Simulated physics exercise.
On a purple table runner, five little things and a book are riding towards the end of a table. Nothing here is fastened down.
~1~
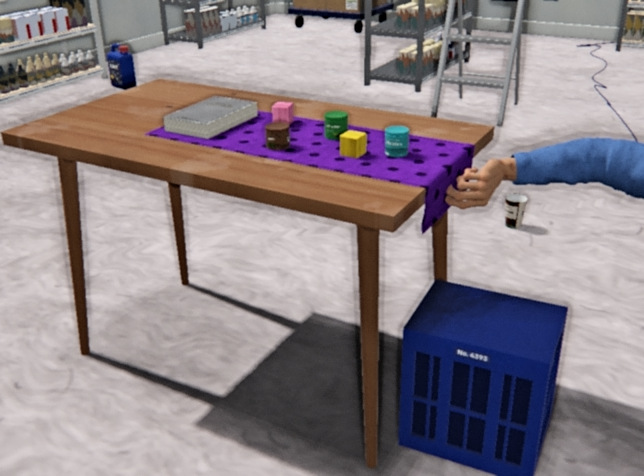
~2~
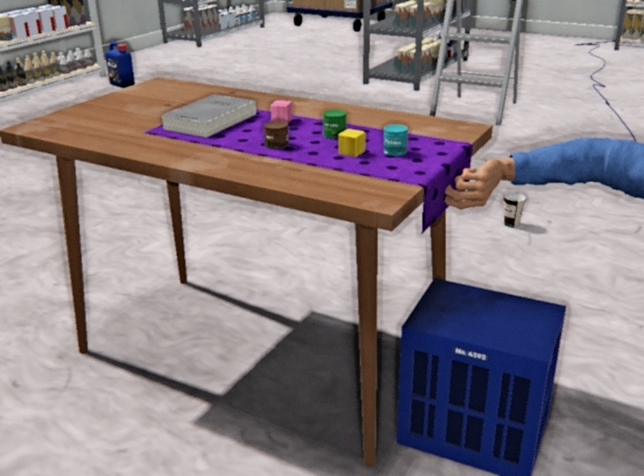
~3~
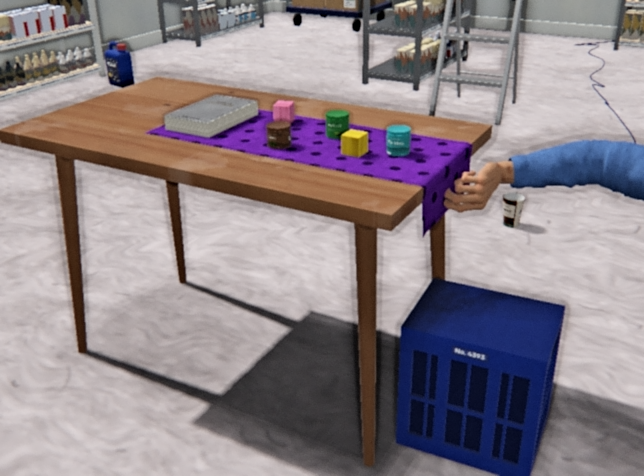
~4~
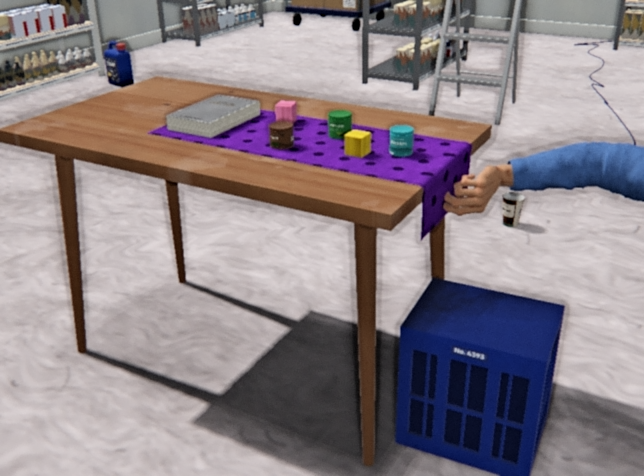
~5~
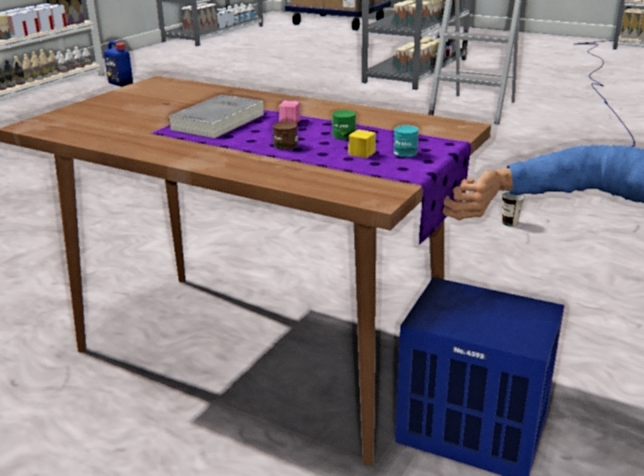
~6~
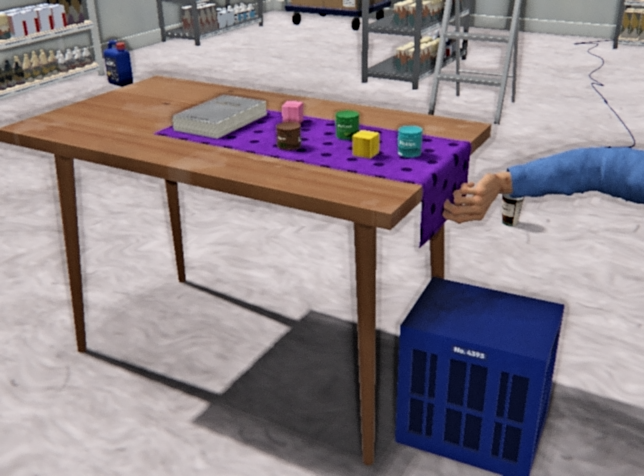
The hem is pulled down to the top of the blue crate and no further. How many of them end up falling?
I'd say the tally of dropped things is a pair in the end.
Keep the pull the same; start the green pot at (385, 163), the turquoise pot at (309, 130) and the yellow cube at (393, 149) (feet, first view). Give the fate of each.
You'd see the green pot go down, the turquoise pot hang on and the yellow cube go down.
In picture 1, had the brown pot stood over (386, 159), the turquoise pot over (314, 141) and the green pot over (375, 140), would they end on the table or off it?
Result - brown pot: Down; turquoise pot: Still up; green pot: Down.
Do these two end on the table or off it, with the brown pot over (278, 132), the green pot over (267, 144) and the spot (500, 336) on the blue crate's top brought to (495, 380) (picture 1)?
The brown pot ends up still on top and the green pot ends up still on top.
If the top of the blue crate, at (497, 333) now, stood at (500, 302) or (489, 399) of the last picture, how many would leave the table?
Then 1, then 4.
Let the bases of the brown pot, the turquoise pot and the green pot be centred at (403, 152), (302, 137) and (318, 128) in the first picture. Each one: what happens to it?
Outcome: Brown pot falls away, turquoise pot stays aboard, green pot stays aboard.
Soon after, hem near (444, 266); turquoise pot gone.
Then, hem on the crate; turquoise pot and yellow cube gone.
At rest, hem on the crate; turquoise pot and yellow cube gone. Over the edge go two.
